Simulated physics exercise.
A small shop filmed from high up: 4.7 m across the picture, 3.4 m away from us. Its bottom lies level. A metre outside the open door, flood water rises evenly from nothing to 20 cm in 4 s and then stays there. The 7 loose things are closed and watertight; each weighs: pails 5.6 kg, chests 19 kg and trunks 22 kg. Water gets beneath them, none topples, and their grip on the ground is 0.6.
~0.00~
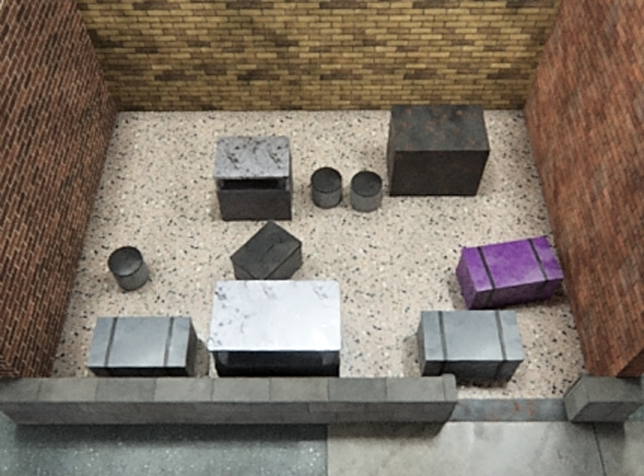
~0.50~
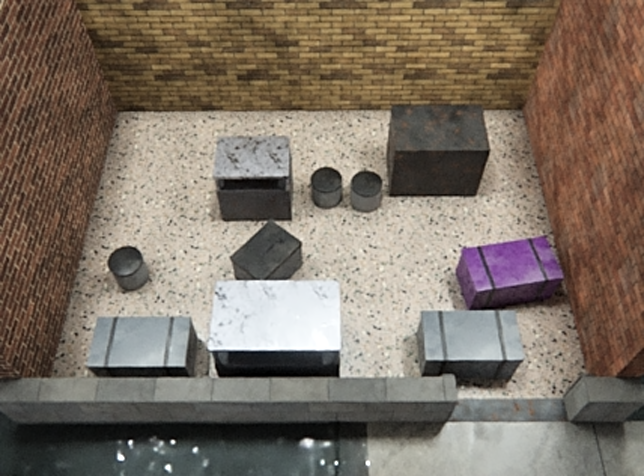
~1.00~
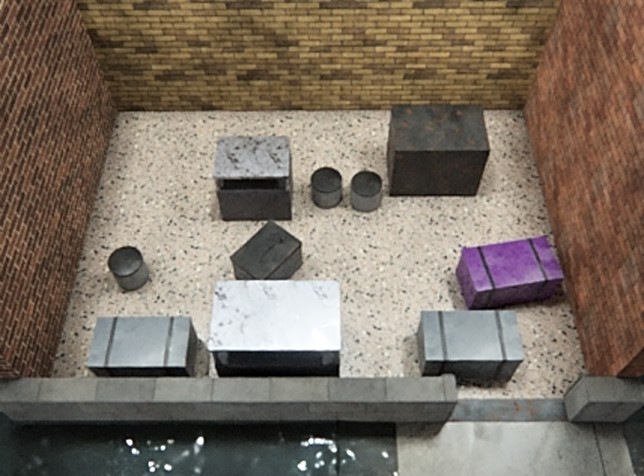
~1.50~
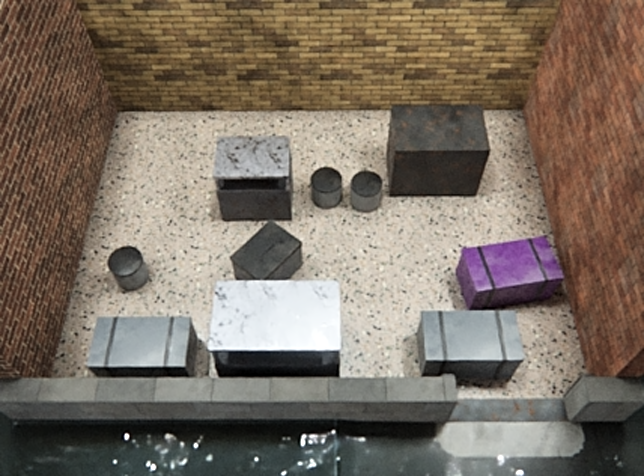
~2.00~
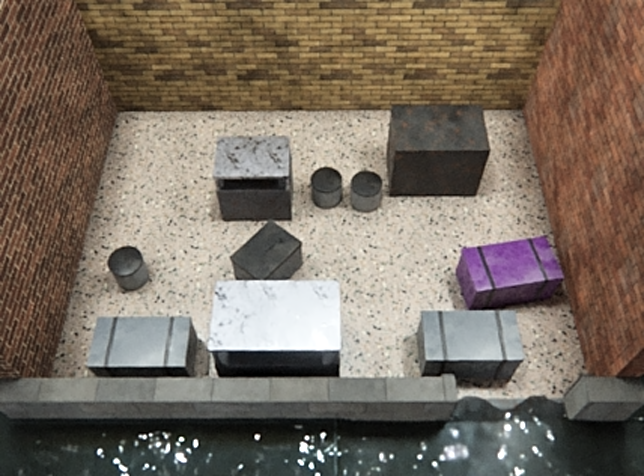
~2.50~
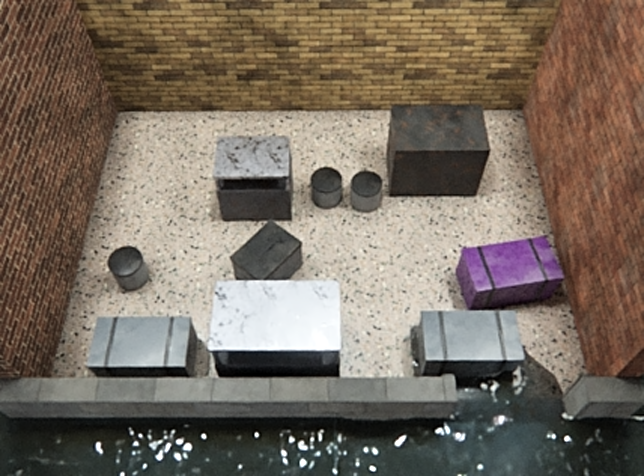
At the start, chests, small drums and a purple trunk stand on a speckled floor between brick walls, with dry paving outside. Dark water spreads across the paving from left to right beyond the low wall, then enters through the doorway gap beside a grey trunk, while the objects stay in place.
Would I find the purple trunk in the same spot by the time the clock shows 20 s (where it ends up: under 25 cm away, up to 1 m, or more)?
The purple trunk ends far away.
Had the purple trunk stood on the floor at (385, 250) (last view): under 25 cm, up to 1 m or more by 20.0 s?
It ends far away.
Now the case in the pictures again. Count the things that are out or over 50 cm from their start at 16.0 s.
5 of them.
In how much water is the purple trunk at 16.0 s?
Roughly 11 cm.
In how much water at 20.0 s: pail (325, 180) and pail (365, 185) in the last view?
About 15 and 13 cm.
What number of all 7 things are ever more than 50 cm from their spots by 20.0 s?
That makes 7.
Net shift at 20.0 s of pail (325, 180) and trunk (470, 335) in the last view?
In turn: 140 cm, 140 cm.
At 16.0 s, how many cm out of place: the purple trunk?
Roughly 300 cm by then.
After 4.0 s the purple trunk is near (509, 254), 0.1 m from its start, aground; 0 afloat.
After 9.0 s the purple trunk is near (490, 189), 0.8 m from its start, afloat; 3 afloat.
After 16.0 s the purple trunk is near (244, 119), 3.0 m from its start, afloat; 7 afloat.
After 20.0 s the purple trunk is near (96, 202), 3.9 m from its start, afloat; 7 afloat.
